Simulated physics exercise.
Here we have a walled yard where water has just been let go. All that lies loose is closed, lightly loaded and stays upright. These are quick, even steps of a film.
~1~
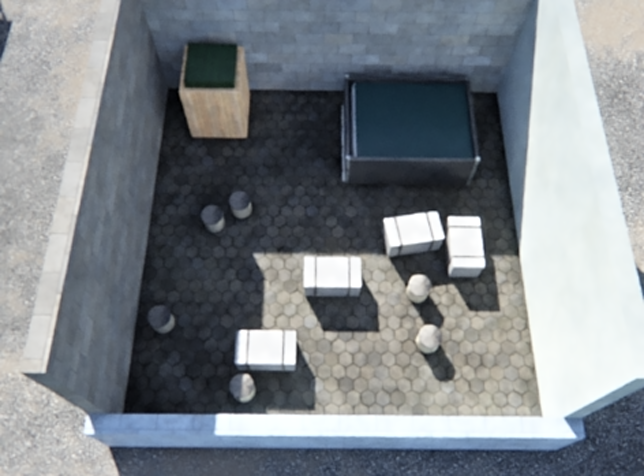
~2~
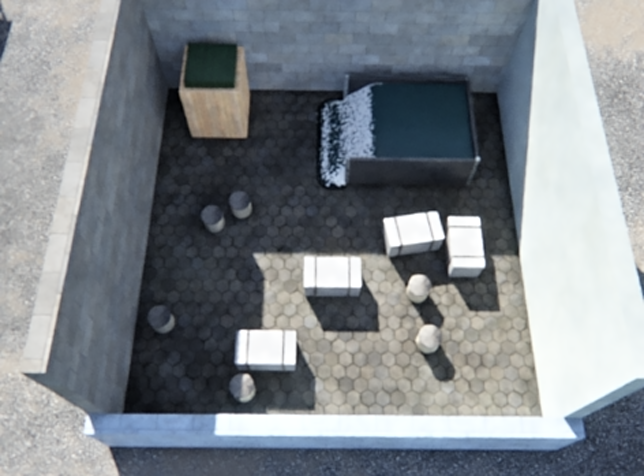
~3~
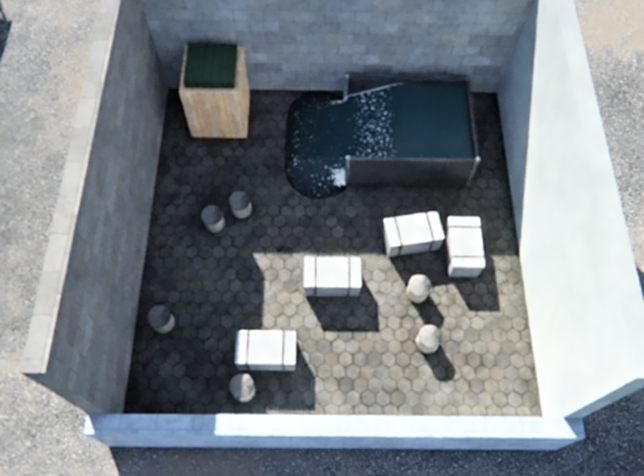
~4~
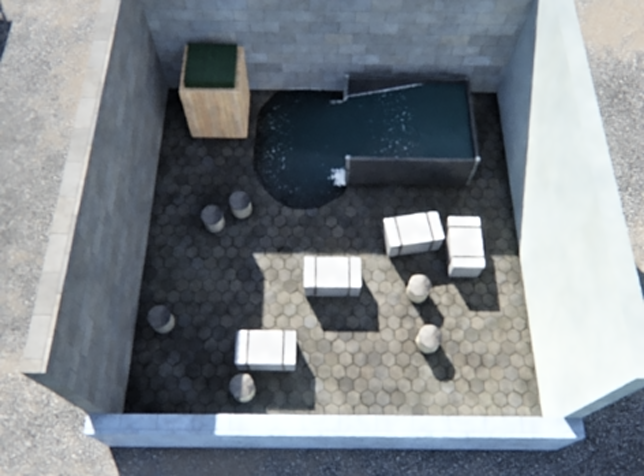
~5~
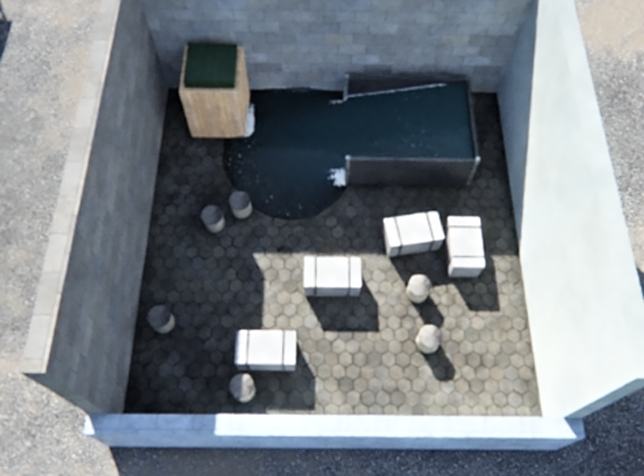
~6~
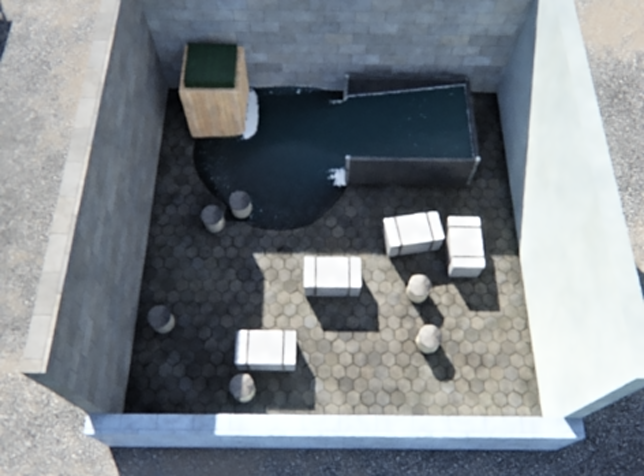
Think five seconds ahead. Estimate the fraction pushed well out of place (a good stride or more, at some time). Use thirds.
That comes to one to two thirds.
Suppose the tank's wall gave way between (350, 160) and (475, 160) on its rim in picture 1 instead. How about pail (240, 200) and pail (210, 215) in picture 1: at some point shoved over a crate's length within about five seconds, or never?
As listed: No, not that far.
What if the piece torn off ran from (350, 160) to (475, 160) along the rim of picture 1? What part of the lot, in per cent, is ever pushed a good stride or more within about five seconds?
About 80 per cent.
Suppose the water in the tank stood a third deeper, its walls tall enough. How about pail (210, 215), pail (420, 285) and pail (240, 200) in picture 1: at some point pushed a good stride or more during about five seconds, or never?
One after the other: That far or more, under that, shifted that much.
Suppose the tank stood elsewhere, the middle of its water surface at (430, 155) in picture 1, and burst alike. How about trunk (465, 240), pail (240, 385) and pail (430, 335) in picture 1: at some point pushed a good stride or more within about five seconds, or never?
One after the other: Under that, yes, less than that.
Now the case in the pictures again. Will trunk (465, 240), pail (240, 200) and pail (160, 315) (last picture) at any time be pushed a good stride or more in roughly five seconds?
One after the other: Short of that, moved that far, moved that far.
A moment on, 0 of 10 are well off their spots; 0 afloat.
Next, 2 of 10 are well off their spots; 0 afloat.
Later, 3 of 10 are well off their spots; 1 afloat.
In the end, 5 of 10 are well off their spots, and 5 have been at some point; 3 afloat.
